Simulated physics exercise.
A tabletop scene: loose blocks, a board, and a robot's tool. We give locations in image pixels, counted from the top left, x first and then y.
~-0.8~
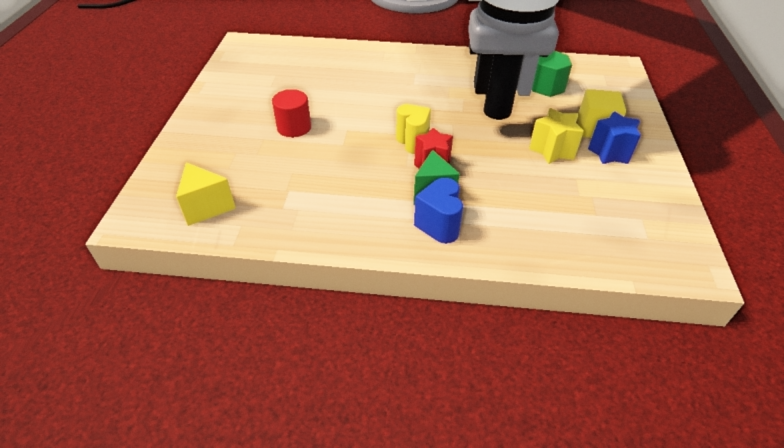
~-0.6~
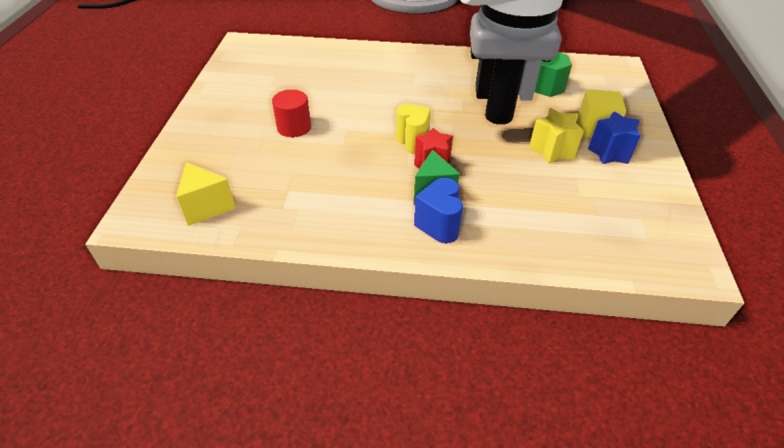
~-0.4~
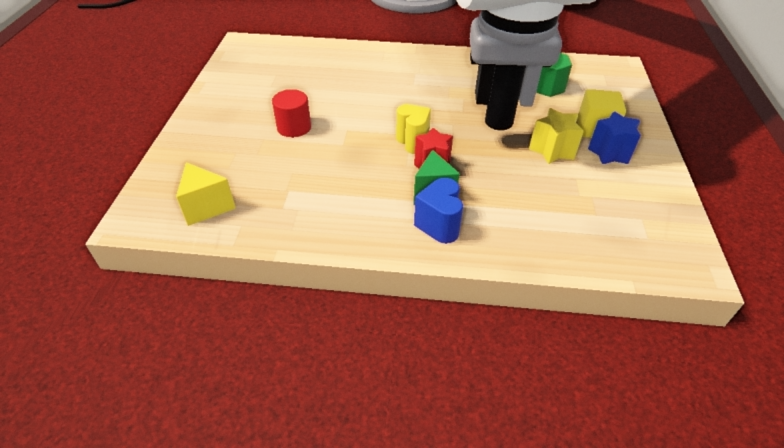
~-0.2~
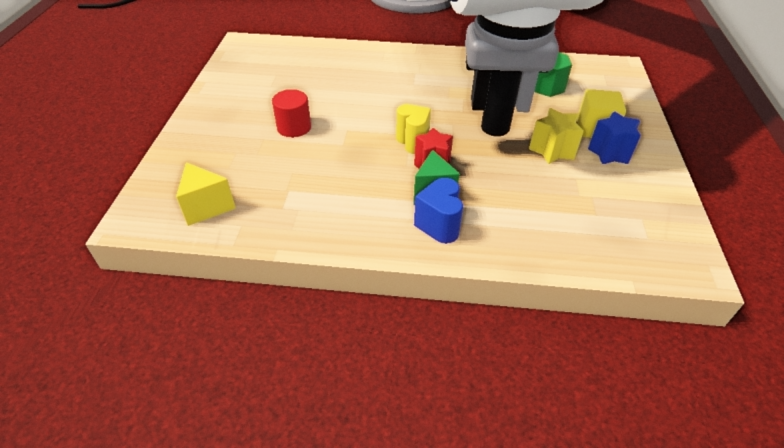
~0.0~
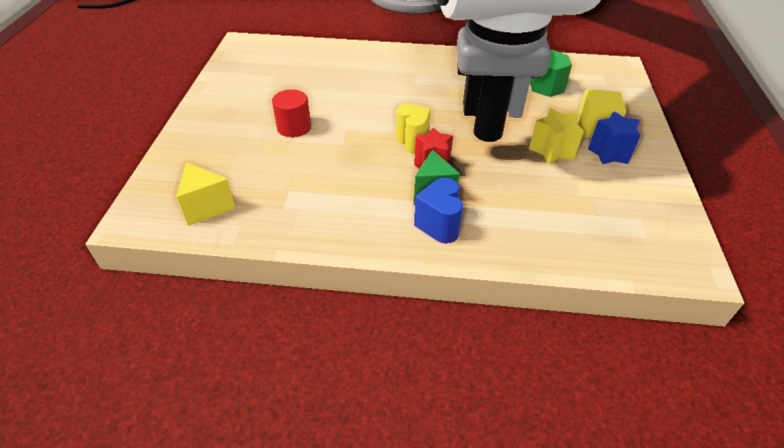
A black-tipped robot tool moves slightly toward the viewer while the colourful blocks stay still.
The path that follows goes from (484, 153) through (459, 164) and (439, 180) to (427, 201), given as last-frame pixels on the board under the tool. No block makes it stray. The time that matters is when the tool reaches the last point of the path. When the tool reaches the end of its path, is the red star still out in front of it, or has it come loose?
The tool passes it.
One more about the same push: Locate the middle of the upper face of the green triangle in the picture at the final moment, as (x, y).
The middle of its upper face should be somewhere near (410, 189).
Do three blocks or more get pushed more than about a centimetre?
No - that is not the case.
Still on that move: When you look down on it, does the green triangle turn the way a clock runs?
Final answer: No.
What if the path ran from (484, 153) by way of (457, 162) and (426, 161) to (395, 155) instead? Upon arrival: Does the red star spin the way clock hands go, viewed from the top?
In short: No.
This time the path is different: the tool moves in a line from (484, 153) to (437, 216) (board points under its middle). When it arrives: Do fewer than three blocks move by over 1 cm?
Yes - that is the case.
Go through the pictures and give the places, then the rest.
Tool tip at (497, 112); block tops, yellow heart at (415, 113); red star at (435, 139); green triangle at (436, 166); blue heart at (442, 195), in the first picture.
Tool at (499, 117); blocks unchanged, in the second picture.
Tool at (499, 123); blocks unchanged, in the third picture.
Tool at (495, 128); blocks unchanged, in the fourth picture.
Tool at (488, 134); yellow heart at (415, 113); red star at (435, 139); green triangle at (436, 166); blue heart at (442, 195), in the fifth picture.
The first path, step by step. One third of the way, tool at (461, 144); red star at (429, 140).
Two thirds of the way, tool at (441, 160); red star at (410, 145), turned 60° clockwise; green triangle at (426, 168), turned 45° anticlockwise.
At the end, tool at (428, 181); yellow heart in place; red star at (408, 148), turned 85° clockwise; green triangle at (410, 189), turned 40° anticlockwise; blue heart at (446, 199).
